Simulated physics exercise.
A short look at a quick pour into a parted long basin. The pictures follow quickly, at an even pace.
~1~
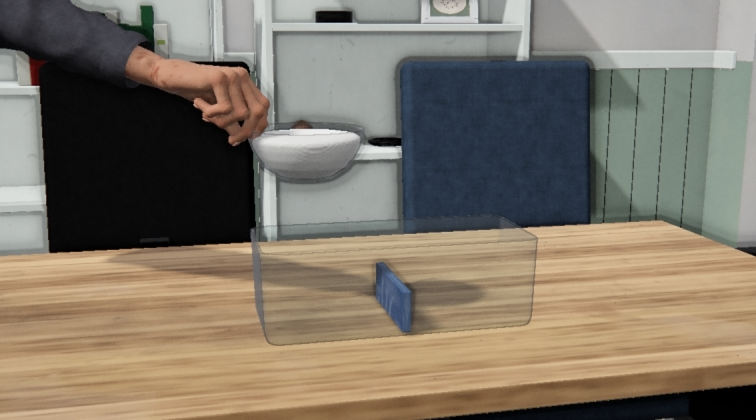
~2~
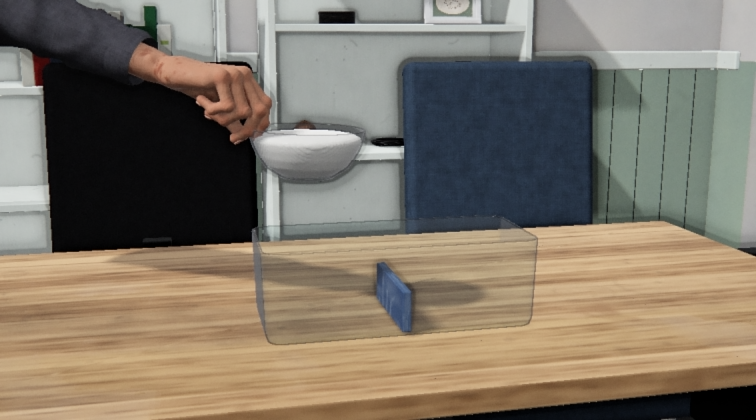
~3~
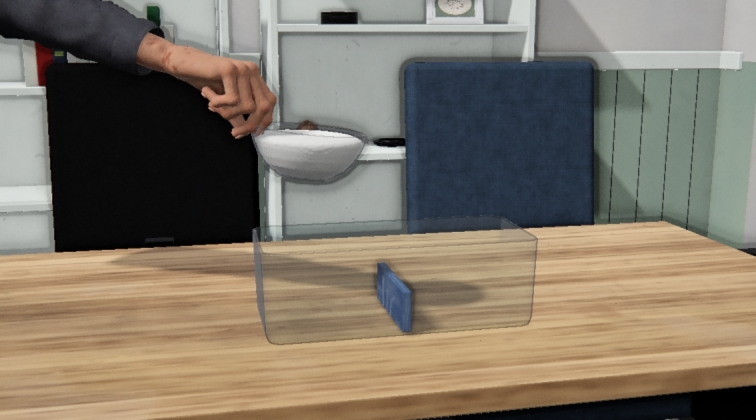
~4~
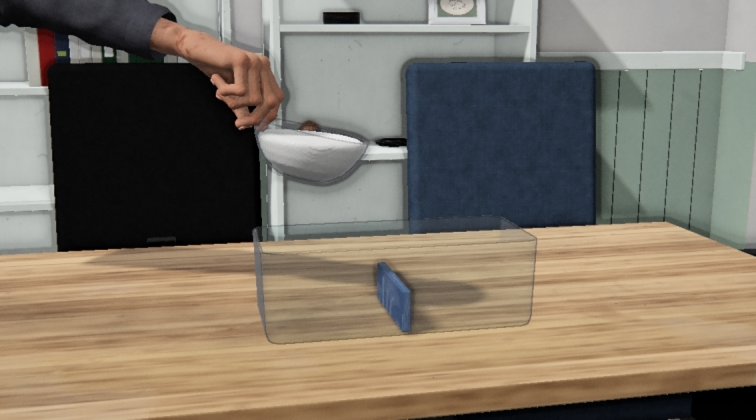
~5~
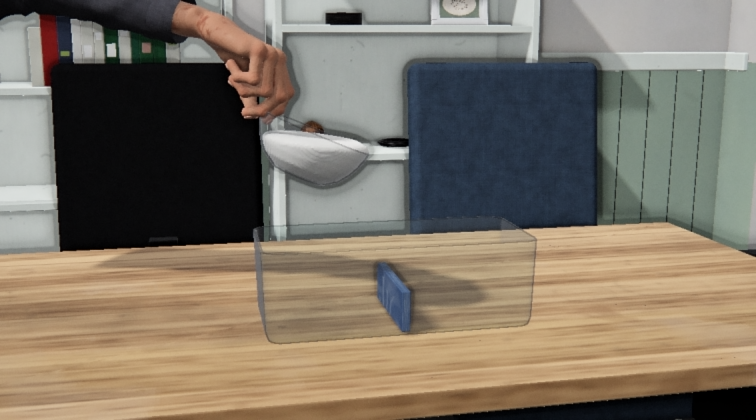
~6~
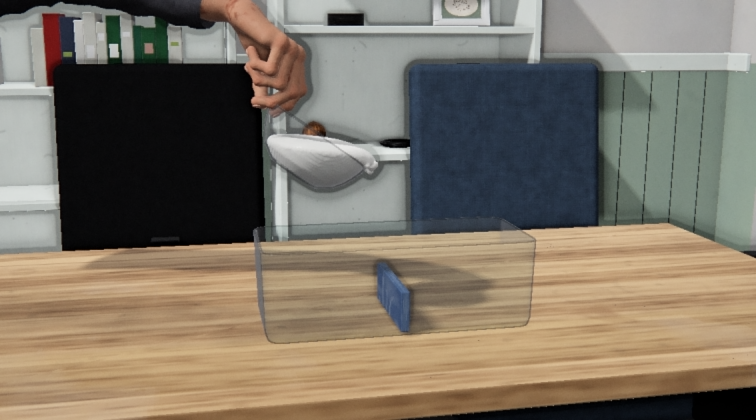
At the start, a hand holds a white bowl level above a clear long basin on a wooden table, with a small blue wall standing inside the basin. The bowl then leans steadily to the right, its right rim dipping, while the hand rises slightly at the left.
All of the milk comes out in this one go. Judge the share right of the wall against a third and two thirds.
In the end from a third to two thirds is right of the wall.
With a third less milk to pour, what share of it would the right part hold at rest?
Roughly 35 in a hundred.
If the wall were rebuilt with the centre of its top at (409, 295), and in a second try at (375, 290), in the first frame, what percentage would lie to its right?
Near 35 % and 75 %.
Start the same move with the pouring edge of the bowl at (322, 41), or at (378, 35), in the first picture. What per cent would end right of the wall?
Roughly 20 per cent, and 85 per cent.
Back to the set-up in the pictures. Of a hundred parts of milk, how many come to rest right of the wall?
Close to 50 per cent.
A moment on, the bowl is tipped right over and 3 per cent is still to pour, 31 is left of the wall and 49 right of it.
Next, the bowl is tipped right over and 0 per cent is still to pour, 46 is left of the wall and 50 right of it.
Then the bowl is tipped right over and 0 per cent is still to pour, 47 is left of the wall and 51 right of it.
Later the bowl is tipped right over and 0 per cent is still to pour, 47 is left of the wall and 51 right of it.
Finally, 47 per cent lies left of the wall, 51 right of it and 2 outside.
